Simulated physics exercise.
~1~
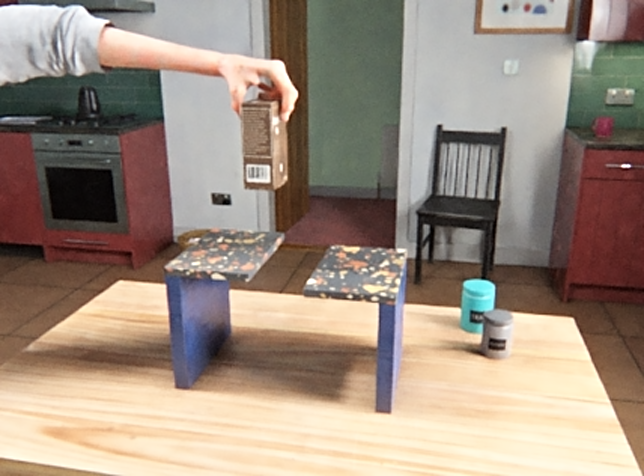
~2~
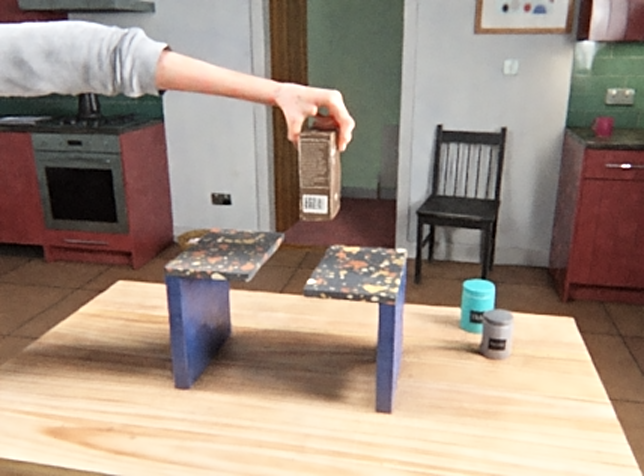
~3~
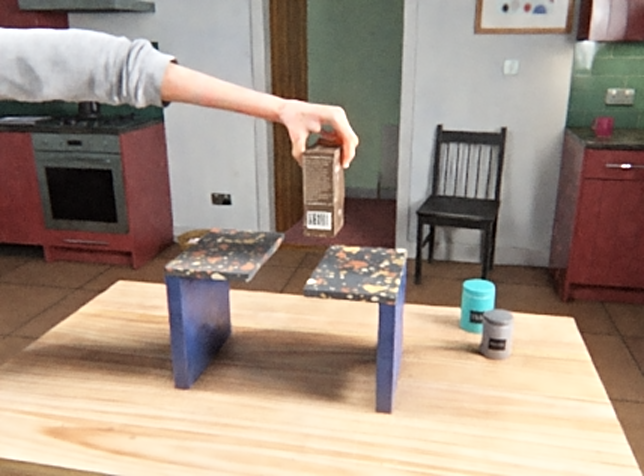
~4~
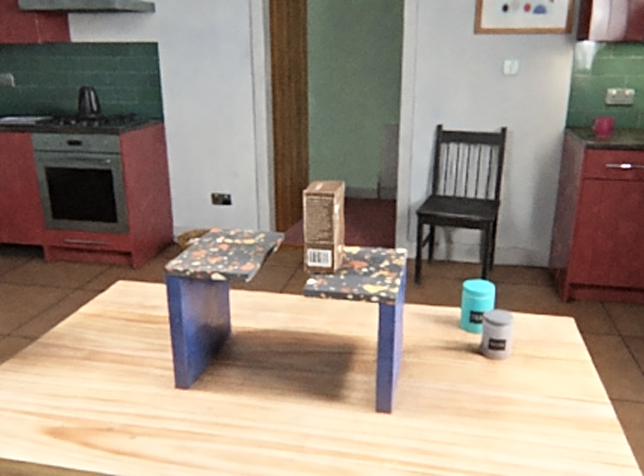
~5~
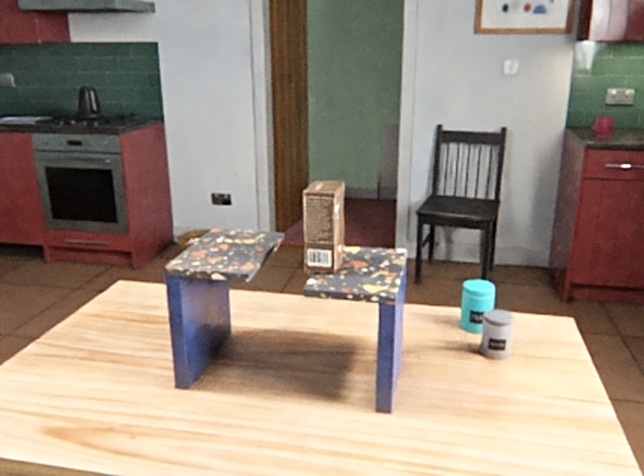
A hand lowering a brown packet onto the right of two speckled ledges and letting go, the packet staying upright.
